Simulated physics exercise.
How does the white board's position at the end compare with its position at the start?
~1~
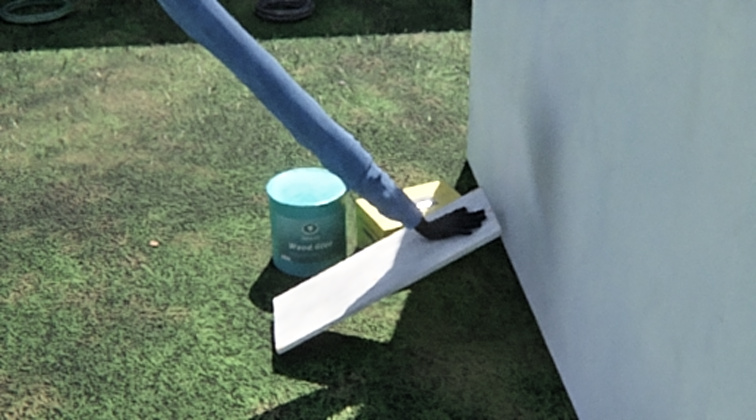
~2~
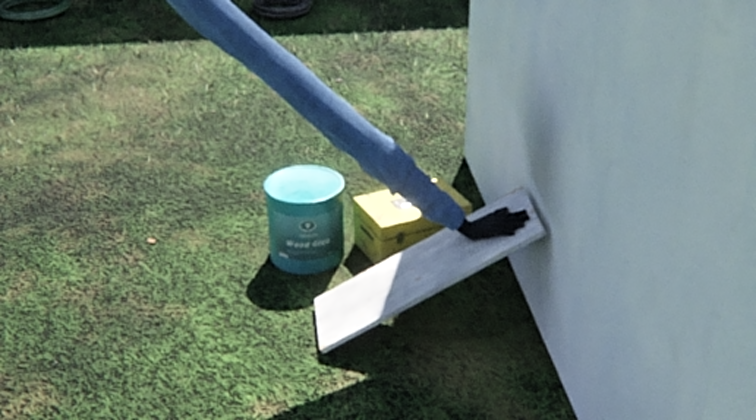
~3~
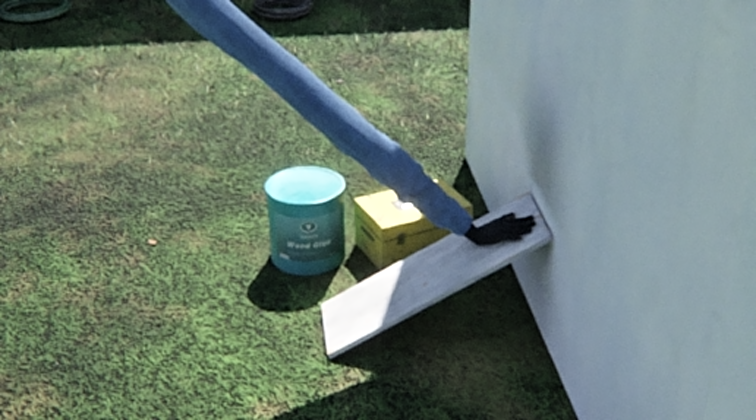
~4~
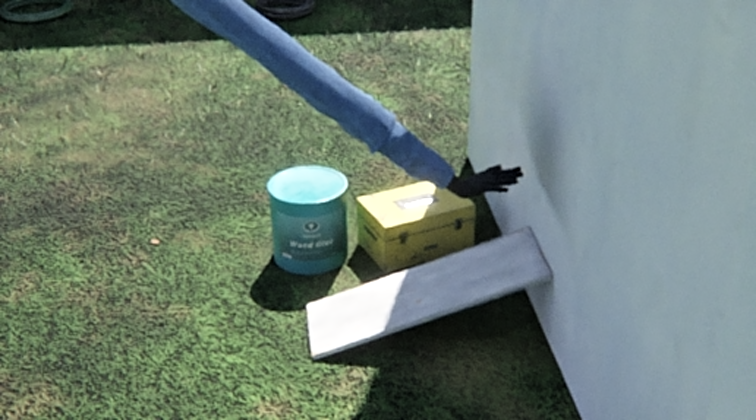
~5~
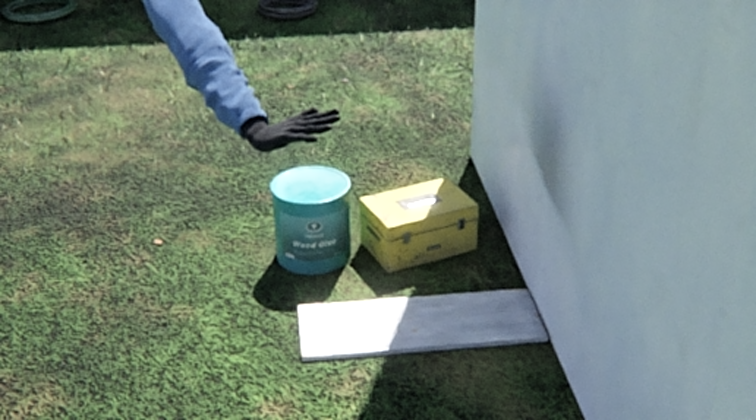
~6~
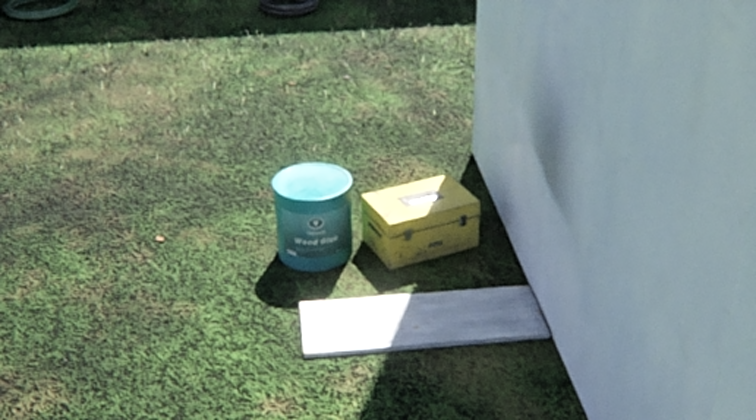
At the start the white board is held at a slant, with its upper end raised toward the wall. At the end it lies flat on the grass, a little farther right and lower in view, with its right end at the foot of the wall.
